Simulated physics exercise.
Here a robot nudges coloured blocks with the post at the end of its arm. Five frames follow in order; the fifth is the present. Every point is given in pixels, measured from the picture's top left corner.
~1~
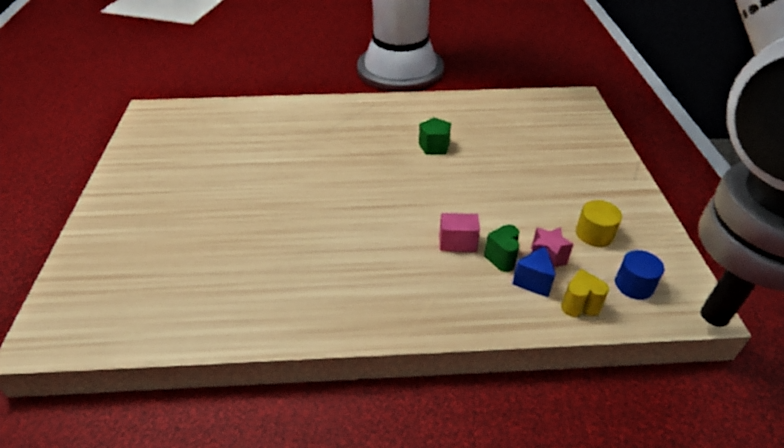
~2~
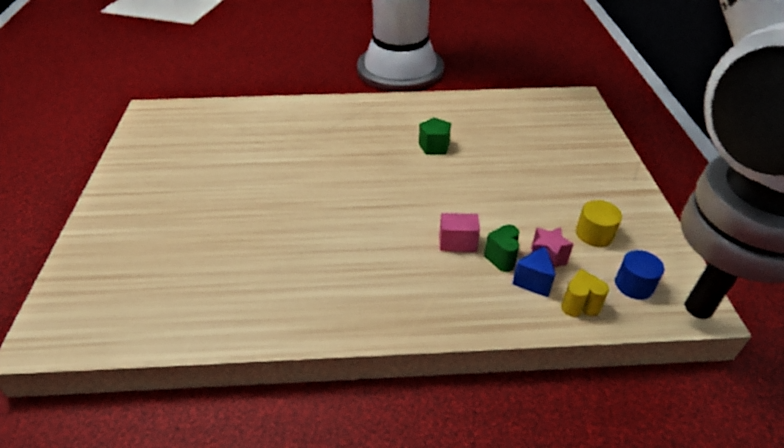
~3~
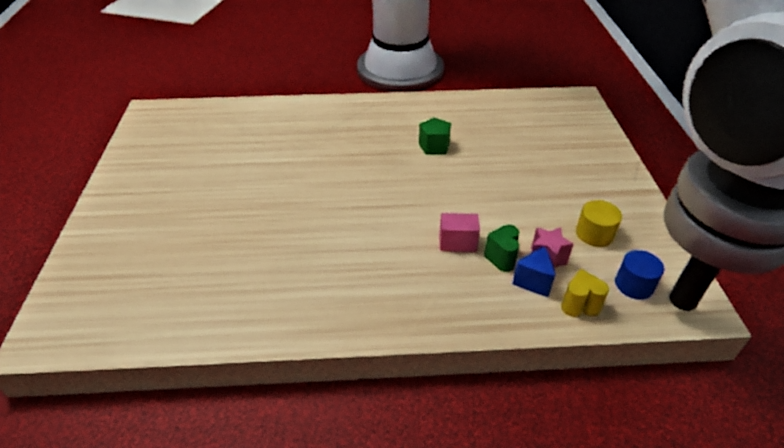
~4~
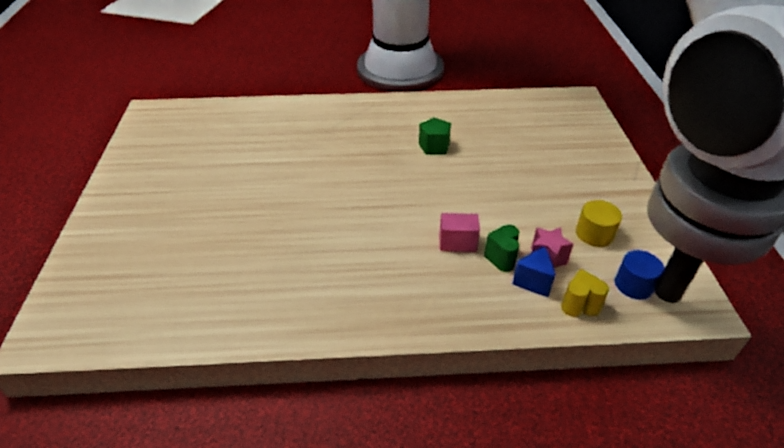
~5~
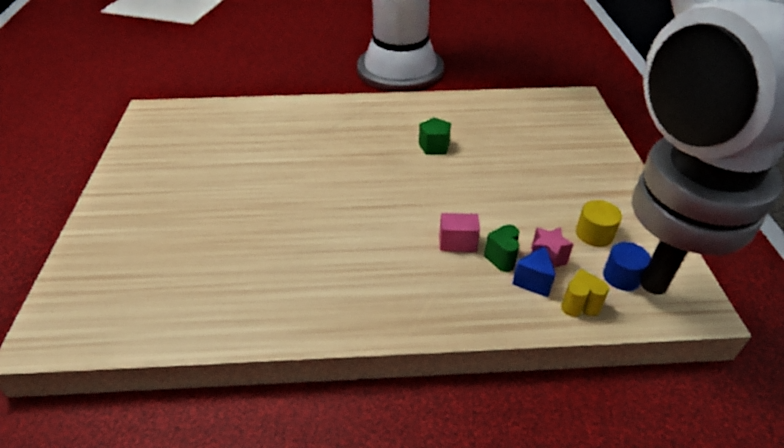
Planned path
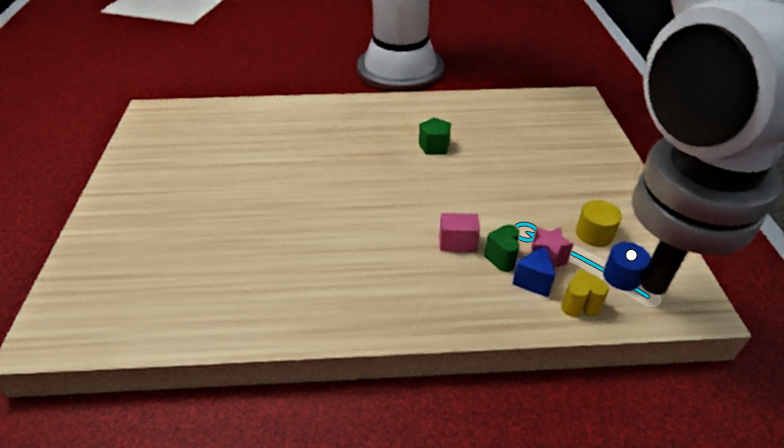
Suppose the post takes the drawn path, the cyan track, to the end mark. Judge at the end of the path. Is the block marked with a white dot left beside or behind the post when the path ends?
Short answer: Yes.
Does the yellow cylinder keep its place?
Going by the path, no.
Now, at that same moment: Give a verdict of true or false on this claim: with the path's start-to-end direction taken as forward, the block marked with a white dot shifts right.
Answer: True.
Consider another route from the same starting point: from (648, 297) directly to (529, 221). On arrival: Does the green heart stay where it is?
Yes
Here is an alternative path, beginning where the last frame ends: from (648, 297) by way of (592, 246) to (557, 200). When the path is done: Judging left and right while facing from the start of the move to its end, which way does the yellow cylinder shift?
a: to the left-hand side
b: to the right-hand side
My answer is option b.
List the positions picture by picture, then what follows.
In the first frame, lower end of the post (715, 316), tops of blocks, green heart (506, 236), pink star (553, 239), yellow cylinder (602, 212), blue cylinder (644, 264).
In the second frame, post (698, 309), blocks as before.
In the third frame, post (683, 301), blocks as before.
In the fourth frame, post (668, 293), blocks as before.
In the fifth frame, post (654, 285), green heart (506, 236), pink star (553, 239), yellow cylinder (602, 212), blue cylinder (631, 255).
The drawn path runs from (648, 297) over (585, 260) to (526, 232); the dot is on the blue cylinder.
The first path, step by step. One third of the way, post (610, 260); yellow cylinder (598, 205); blue cylinder (593, 229).
Two thirds of the way, post (569, 239); yellow cylinder (593, 197); blue cylinder (564, 208).
At the end, post (529, 221); green heart not moved; pink star (542, 234), turned 50° anticlockwise; yellow cylinder (593, 197); blue cylinder (552, 198).
